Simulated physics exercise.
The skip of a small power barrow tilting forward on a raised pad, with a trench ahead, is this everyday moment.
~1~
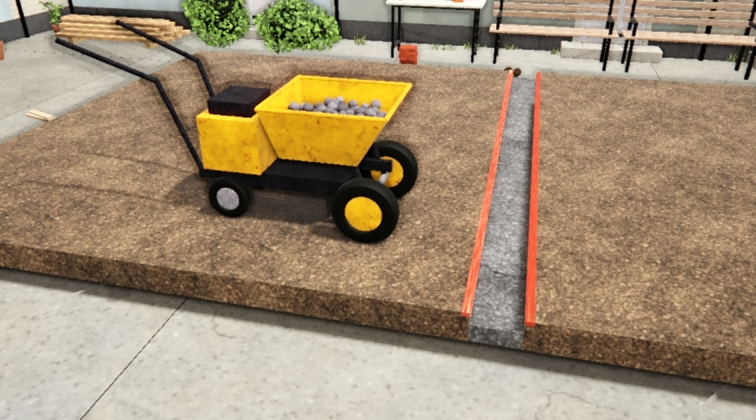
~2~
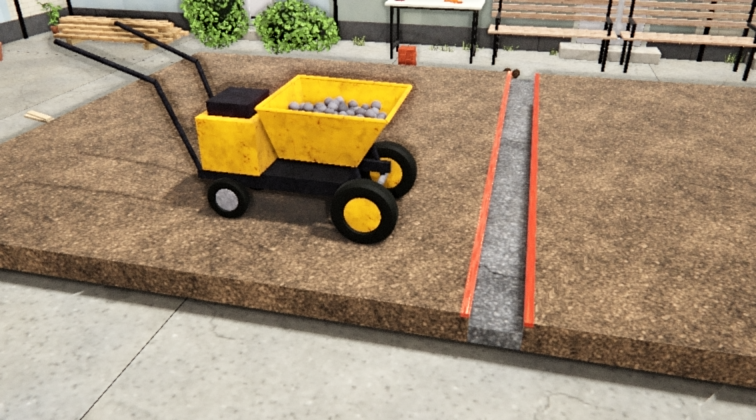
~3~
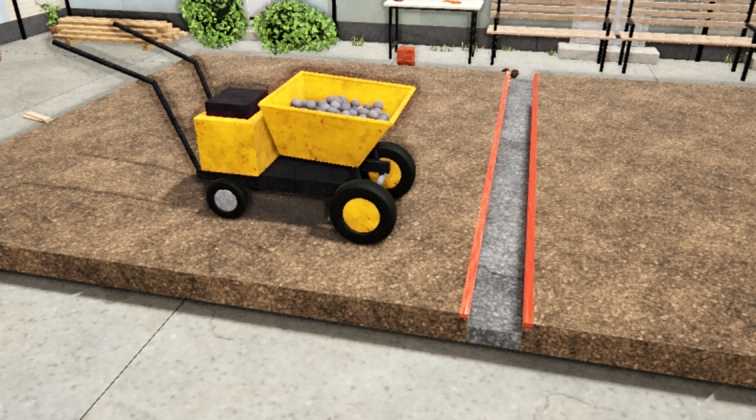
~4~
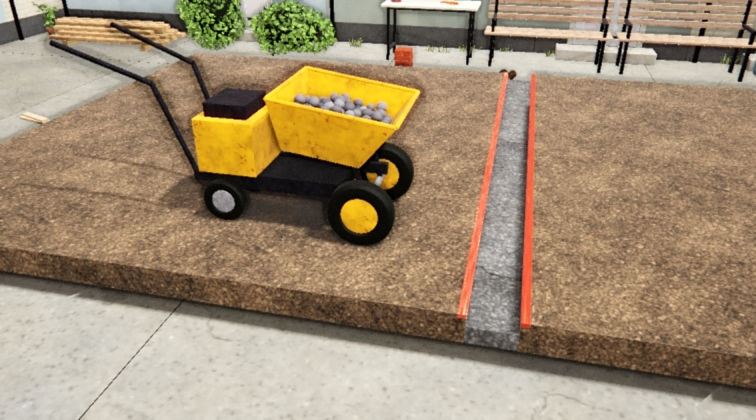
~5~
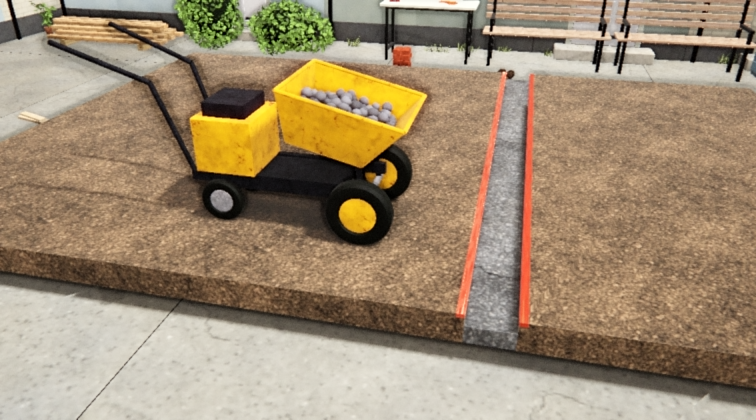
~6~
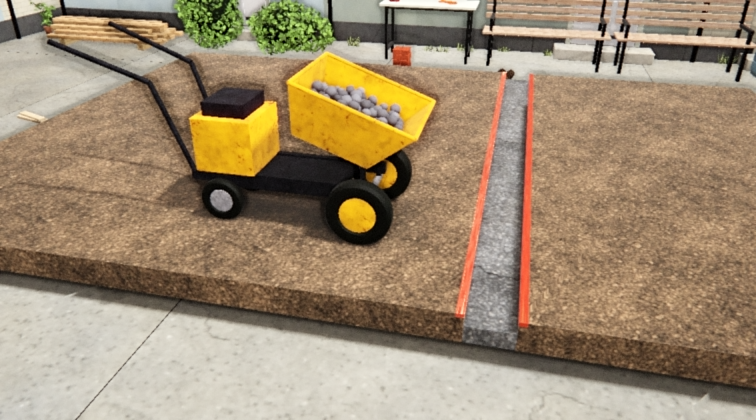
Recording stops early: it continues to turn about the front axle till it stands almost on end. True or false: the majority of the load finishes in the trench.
True.
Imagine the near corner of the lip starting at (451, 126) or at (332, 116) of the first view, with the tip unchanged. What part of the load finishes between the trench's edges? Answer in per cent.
You'd get around 10 in a hundred, then 30 in a hundred.
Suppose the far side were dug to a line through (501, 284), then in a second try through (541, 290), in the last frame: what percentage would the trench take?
In order: 40 per cent, then 80 per cent.
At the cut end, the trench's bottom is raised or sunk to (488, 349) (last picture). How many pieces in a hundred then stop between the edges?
The share would be roughly 90 per cent.
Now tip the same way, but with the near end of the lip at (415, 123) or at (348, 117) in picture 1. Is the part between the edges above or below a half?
A majority, then a minority.
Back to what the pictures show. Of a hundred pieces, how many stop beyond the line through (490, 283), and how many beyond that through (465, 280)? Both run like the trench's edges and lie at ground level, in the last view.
In order: 50 percent, then 80 percent.
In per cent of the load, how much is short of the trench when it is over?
Roughly 20 in a hundred.
Just after the last frame, skip tipped steeply; every one in the skip.
A moment on, skip tipped right over; the larger part in the skip; about a tenth short of the trench; about a tenth in or heaped over the trench; just a few falling.
Further on, skip tipped right over; roughly a quarter in the skip; about a tenth short of the trench; roughly two thirds in or heaped over the trench; about a tenth beyond it.
When it is over, skip tipped right over; about a tenth in the skip; roughly a quarter short of the trench; roughly two thirds in or heaped over the trench; about a tenth beyond it.
